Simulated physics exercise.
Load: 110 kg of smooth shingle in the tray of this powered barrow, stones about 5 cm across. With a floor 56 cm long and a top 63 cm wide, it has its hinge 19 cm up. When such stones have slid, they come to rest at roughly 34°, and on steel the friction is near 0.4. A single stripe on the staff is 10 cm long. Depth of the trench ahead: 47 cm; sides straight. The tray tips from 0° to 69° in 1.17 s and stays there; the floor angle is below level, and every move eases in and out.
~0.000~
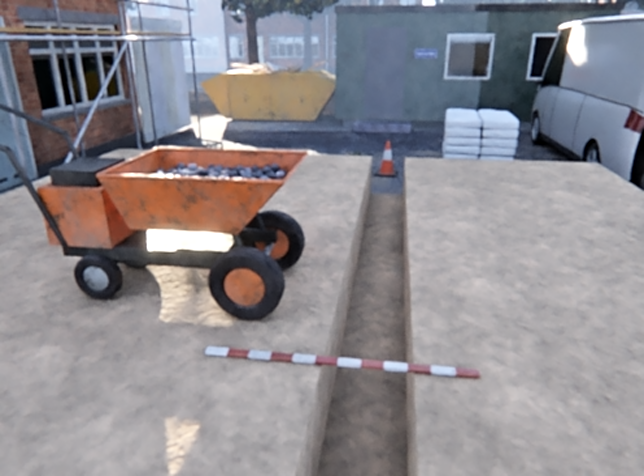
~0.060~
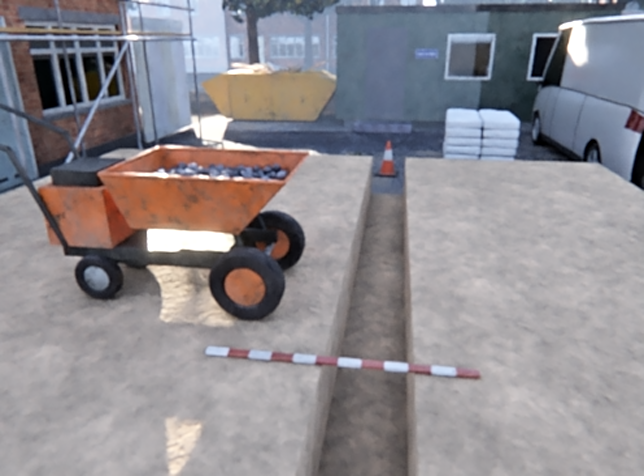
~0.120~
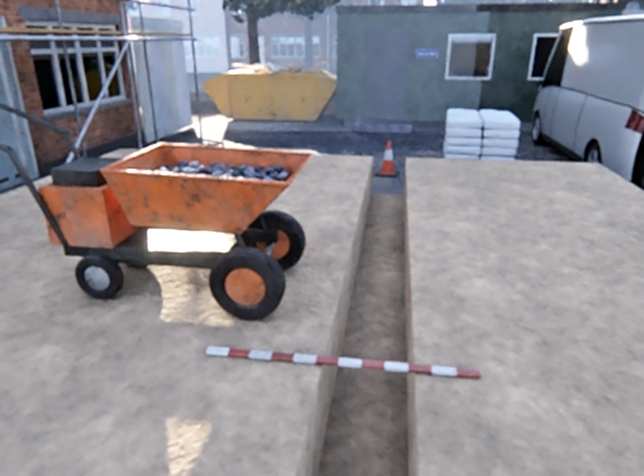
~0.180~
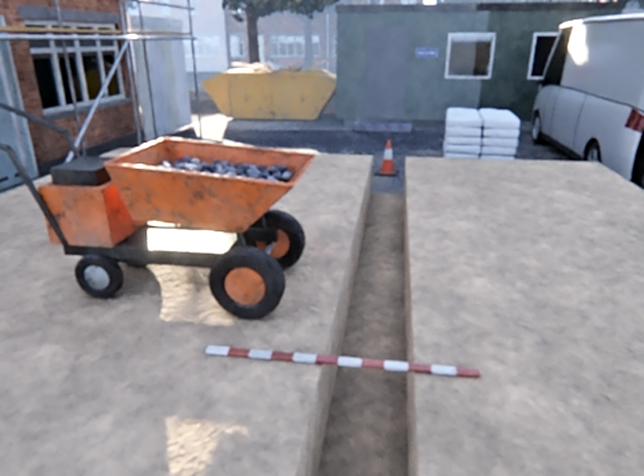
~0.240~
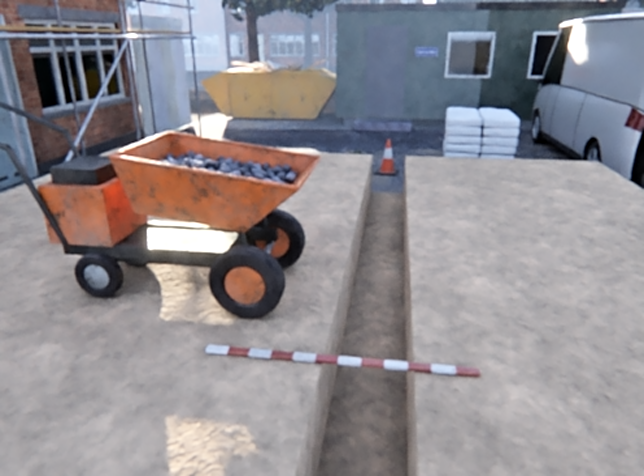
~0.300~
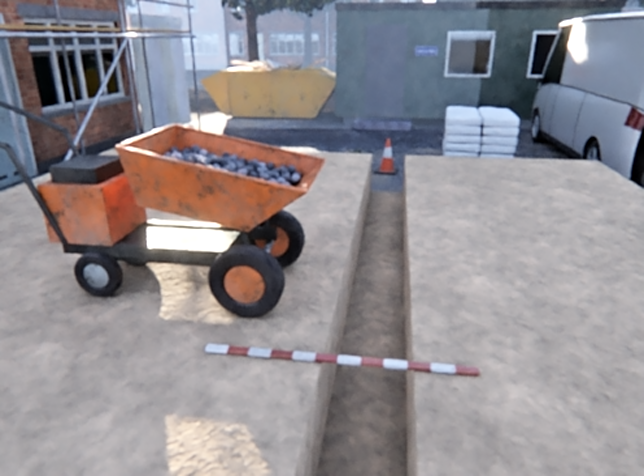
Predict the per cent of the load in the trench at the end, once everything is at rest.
Near 62 per cent.
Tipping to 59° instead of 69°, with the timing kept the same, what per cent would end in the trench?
In that case some 65 per cent.
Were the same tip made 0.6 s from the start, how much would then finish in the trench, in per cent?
Roughly 45 per cent would.
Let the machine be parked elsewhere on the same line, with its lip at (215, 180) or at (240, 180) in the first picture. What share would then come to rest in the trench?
Roughly 95 per cent, then 100 per cent.
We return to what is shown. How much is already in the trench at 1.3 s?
35 per cent, give or take.
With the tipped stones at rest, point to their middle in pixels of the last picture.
Middle at around (396, 356), I'd say.
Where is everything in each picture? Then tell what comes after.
Lip at (283, 183), floor tilted 0°, highest stones at (229, 172), in the first frame.
The tray is at 1°, its lip at (285, 183); the top of the load is at (228, 172); the stones move at 0.1 m/s on average, in the second frame.
Lip at (289, 184), floor tilted 2°, highest stones at (214, 171); the stones move at 0.3 m/s on average, in the third frame.
The tray is at 4°, its lip at (293, 186); the top of the load is at (192, 167); the stones move at 0.4 m/s on average, in the fourth frame.
Lip at (299, 189), floor tilted 8°, highest stones at (192, 161); the stones move at 0.5 m/s on average, in the fifth frame.
The tray is at 11°, its lip at (306, 192); the top of the load is at (188, 154); the stones move at 0.6 m/s on average, in the sixth frame.
After 0.9 s the floor is at 58°; 100 % in the tray; the foremost stones are at (361, 240).
After 1.3 s the floor is at 69°; 49 % in the tray, 34 % in the trench, 17 % past the trench; the foremost stones are at (454, 300).
After 1.6 s the floor is at 69°; 12 % in the tray, 51 % in the trench, 37 % past the trench; the foremost stones are at (562, 316).
After 3.6 s the floor is at 69°; 0 % in the tray, 62 % in the trench, 38 % past the trench; the foremost stones are at (643, 309).
